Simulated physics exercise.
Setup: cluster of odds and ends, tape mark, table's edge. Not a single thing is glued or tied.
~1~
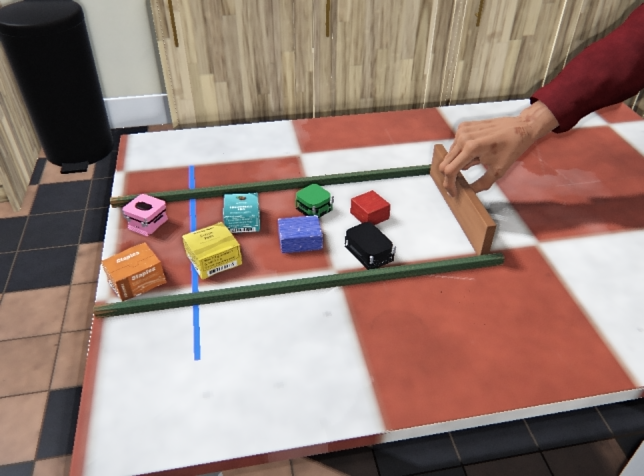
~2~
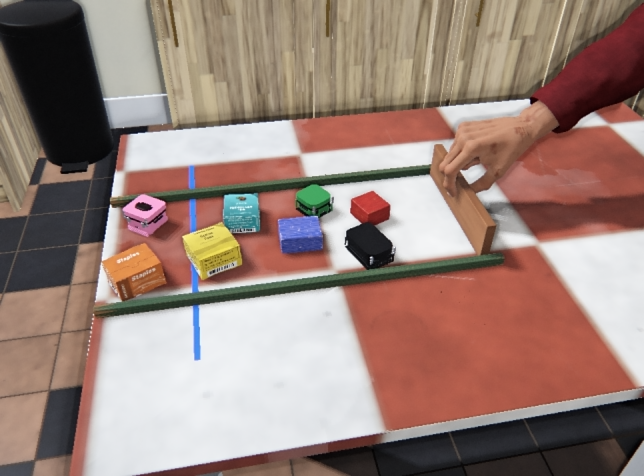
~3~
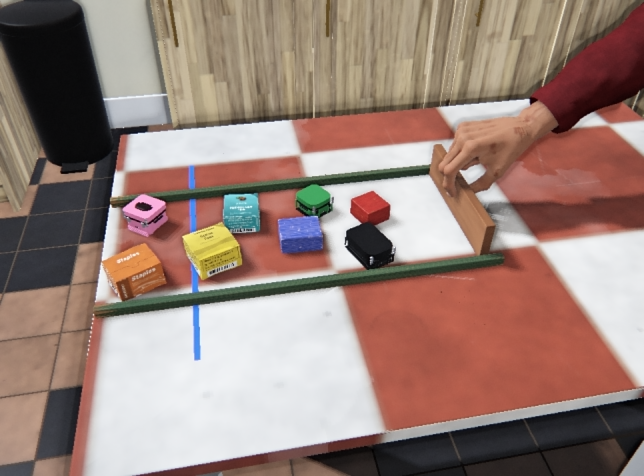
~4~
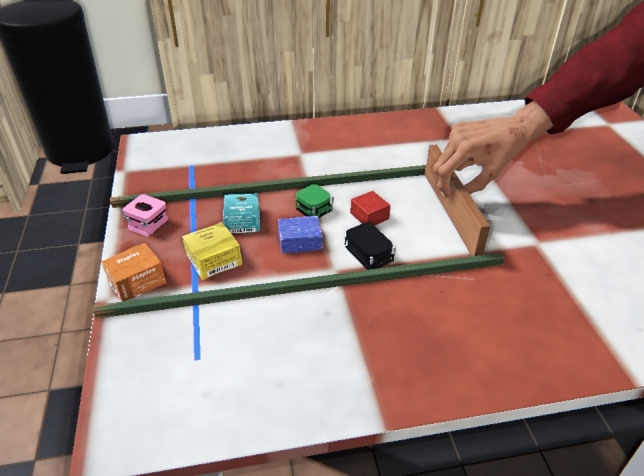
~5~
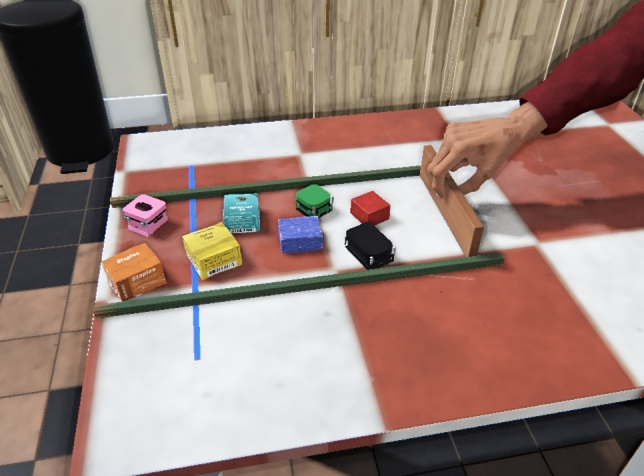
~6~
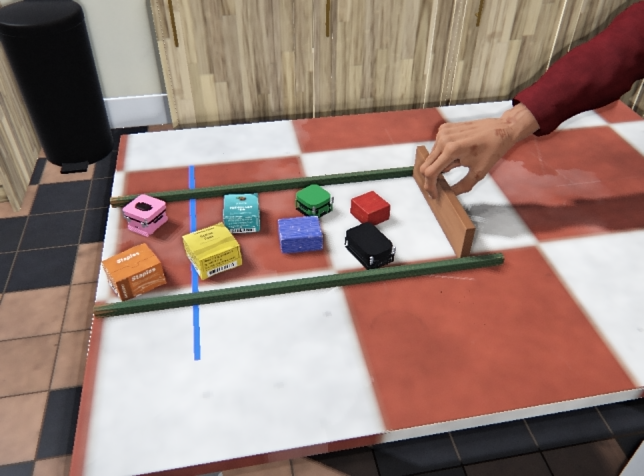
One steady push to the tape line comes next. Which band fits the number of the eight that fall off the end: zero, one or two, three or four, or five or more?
Under three but some drop.
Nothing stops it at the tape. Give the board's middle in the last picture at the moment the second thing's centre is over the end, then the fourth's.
Near (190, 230) first, near (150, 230) second.
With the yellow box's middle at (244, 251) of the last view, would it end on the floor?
It is still up.
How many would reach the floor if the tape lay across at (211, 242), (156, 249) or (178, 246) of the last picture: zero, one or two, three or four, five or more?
So, taking them in turn, I'd give not one; three to four; just one or two.
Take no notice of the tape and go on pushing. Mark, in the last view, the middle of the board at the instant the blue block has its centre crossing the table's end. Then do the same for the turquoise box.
The middle is at (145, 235) when it's the blue block, and at (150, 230) when it's the turquoise box.
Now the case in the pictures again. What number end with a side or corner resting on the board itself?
Looks like 3 of them, all told.
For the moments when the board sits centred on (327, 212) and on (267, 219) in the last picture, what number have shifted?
The first number is 4, the next one 6.
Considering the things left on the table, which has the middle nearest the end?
I'd say the pink case.
Soon after, none off yet; orange box at rest near (134, 272); pink case at rest near (146, 216); yellow box at rest near (213, 250).
At rest, the number that fall off is one or two; fallen, orange box.
